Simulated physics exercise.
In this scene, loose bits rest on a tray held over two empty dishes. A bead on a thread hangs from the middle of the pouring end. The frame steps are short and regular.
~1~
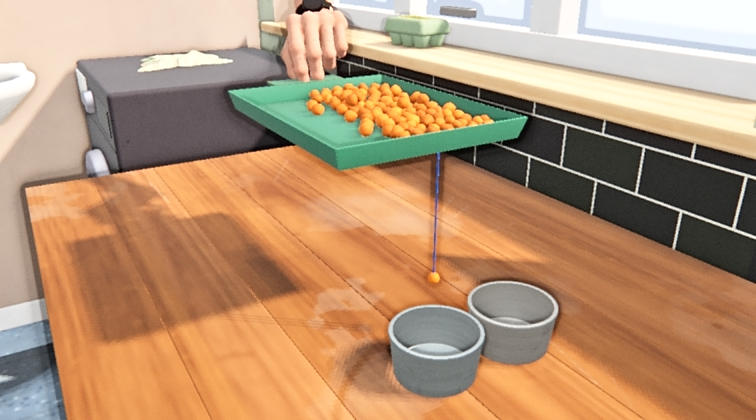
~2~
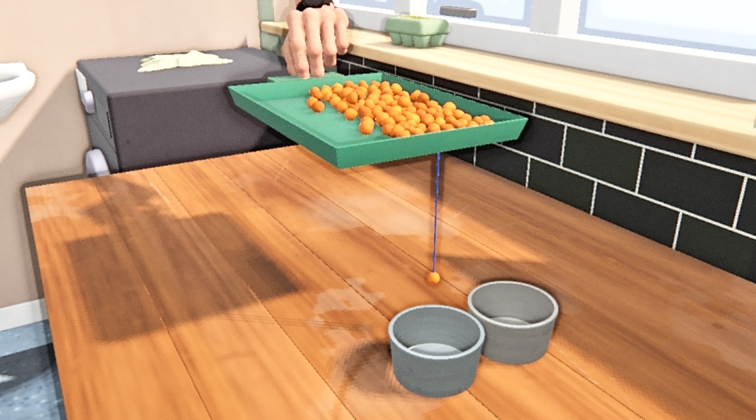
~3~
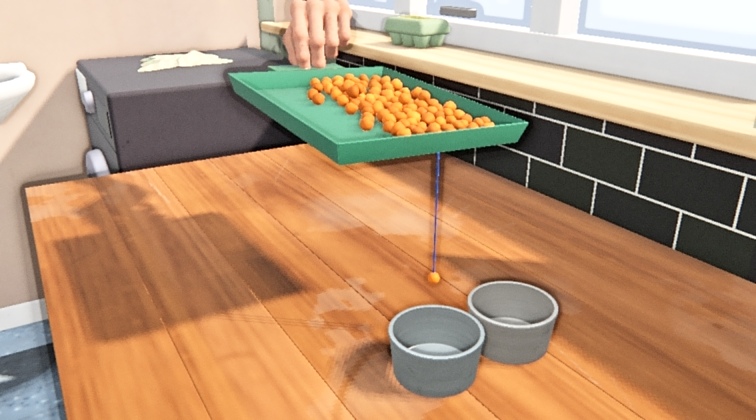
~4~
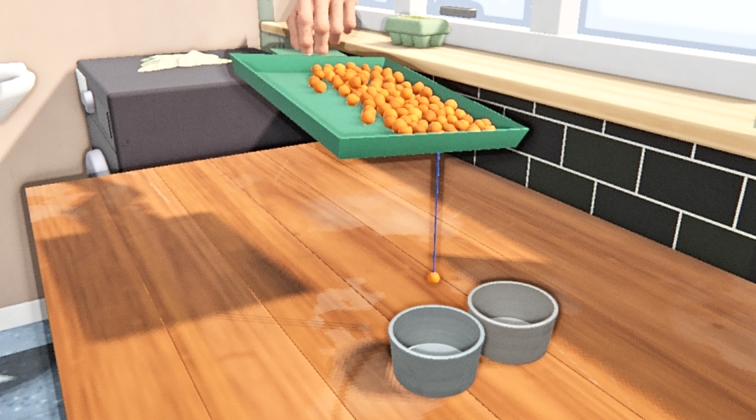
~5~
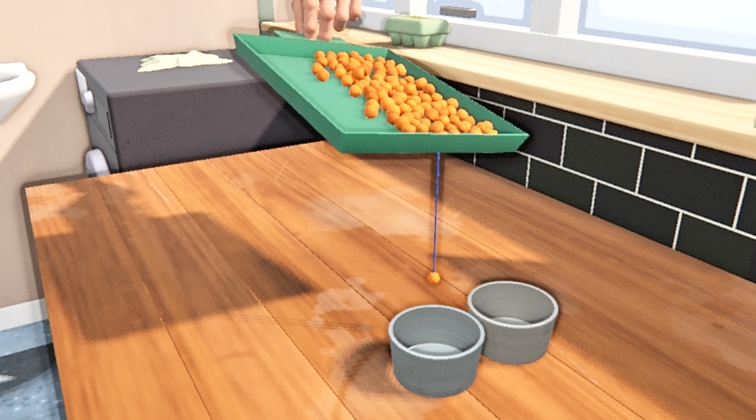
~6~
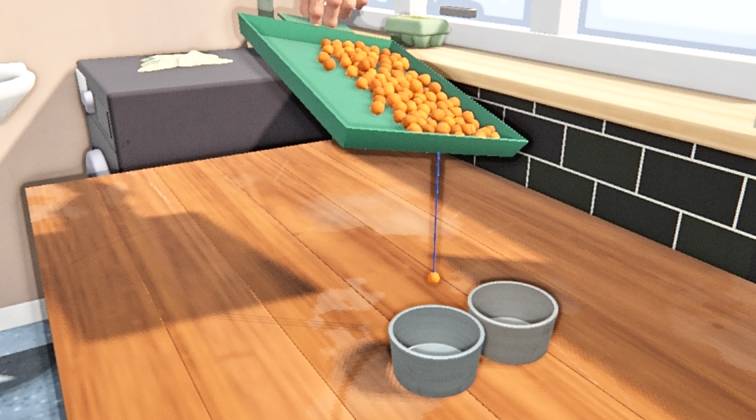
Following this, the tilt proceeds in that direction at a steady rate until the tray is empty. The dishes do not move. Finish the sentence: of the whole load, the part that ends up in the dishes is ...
... less than half.
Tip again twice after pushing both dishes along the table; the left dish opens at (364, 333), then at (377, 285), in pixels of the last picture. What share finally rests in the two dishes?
The first try gives 0 per cent, the second 10 per cent.
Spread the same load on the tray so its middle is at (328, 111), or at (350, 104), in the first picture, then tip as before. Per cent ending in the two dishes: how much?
Shares in turn: 10 % and 10 %.
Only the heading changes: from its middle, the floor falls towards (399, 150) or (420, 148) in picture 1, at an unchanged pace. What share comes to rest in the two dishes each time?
Respectively 50 and 70 in a hundred.
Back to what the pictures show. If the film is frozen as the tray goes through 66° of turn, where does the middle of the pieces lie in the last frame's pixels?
Somewhere near pixel (463, 103).
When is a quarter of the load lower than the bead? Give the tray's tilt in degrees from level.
It sits at roughly 90°.
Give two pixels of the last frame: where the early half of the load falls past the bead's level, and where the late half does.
Around (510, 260) at first; around (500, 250) after that.
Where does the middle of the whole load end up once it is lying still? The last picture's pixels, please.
I'd say the middle ends up at about (535, 307).
Shortly afterwards, tray tipped steeply; all but a few on the tray; only a few outside both; only a few in the air.
Next, tray tipped past a quarter turn; only a few on the tray; near a quarter in the right dish; the bulk outside both; a little in the air.
Some moments later, tray tipped past a quarter turn; near a quarter in the right dish; the bulk outside both.
In the end, tray tipped past a quarter turn; none at all in the left dish; near a quarter in the right dish; the bulk outside both.
